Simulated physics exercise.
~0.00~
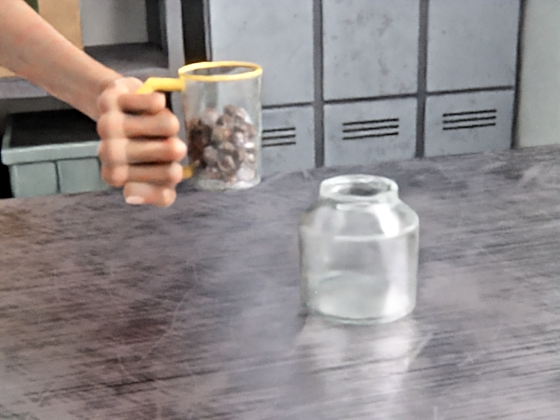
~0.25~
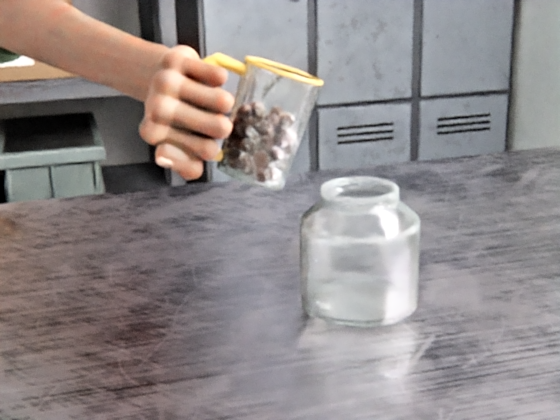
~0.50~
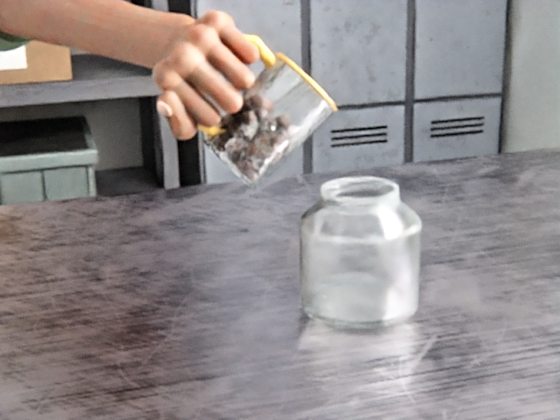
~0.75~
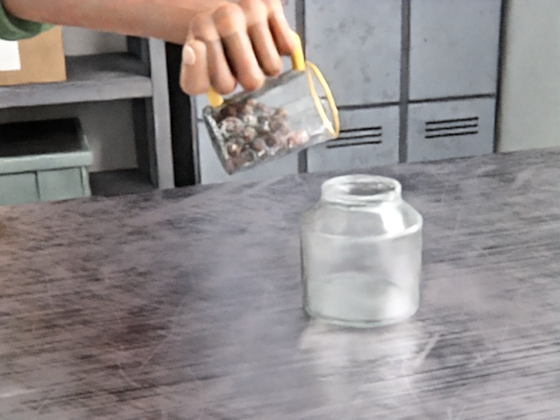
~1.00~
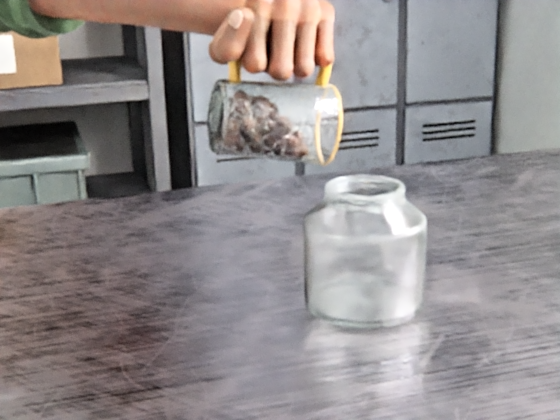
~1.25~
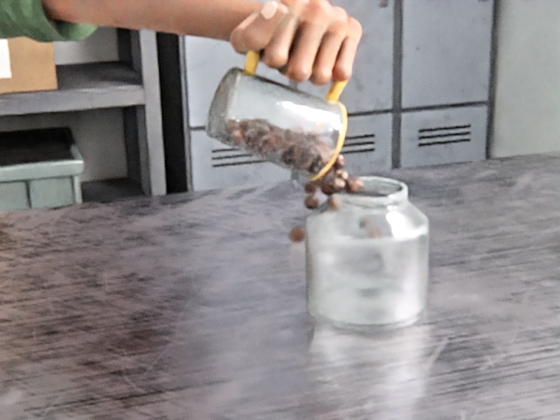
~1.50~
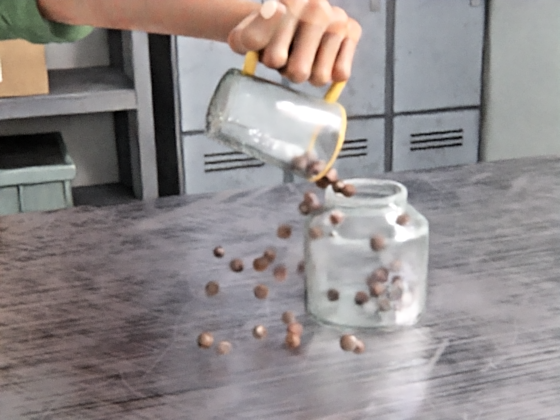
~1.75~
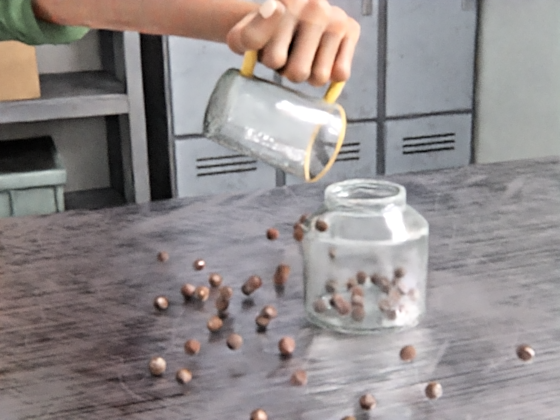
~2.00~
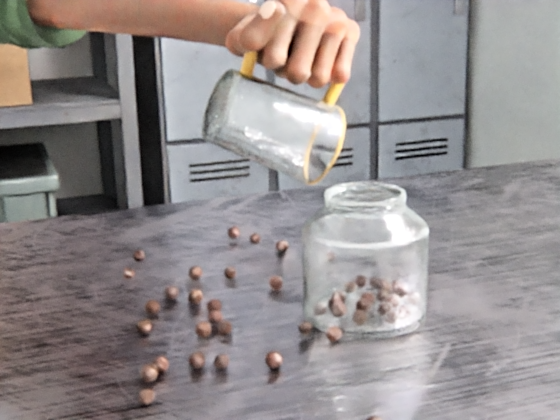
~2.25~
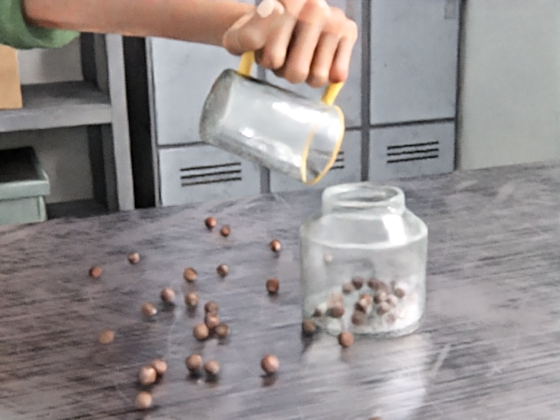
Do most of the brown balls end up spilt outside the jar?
Yes, the larger part of them ends up scattered on the table, while a smaller but fair share lies in the jar and the cup is left empty.
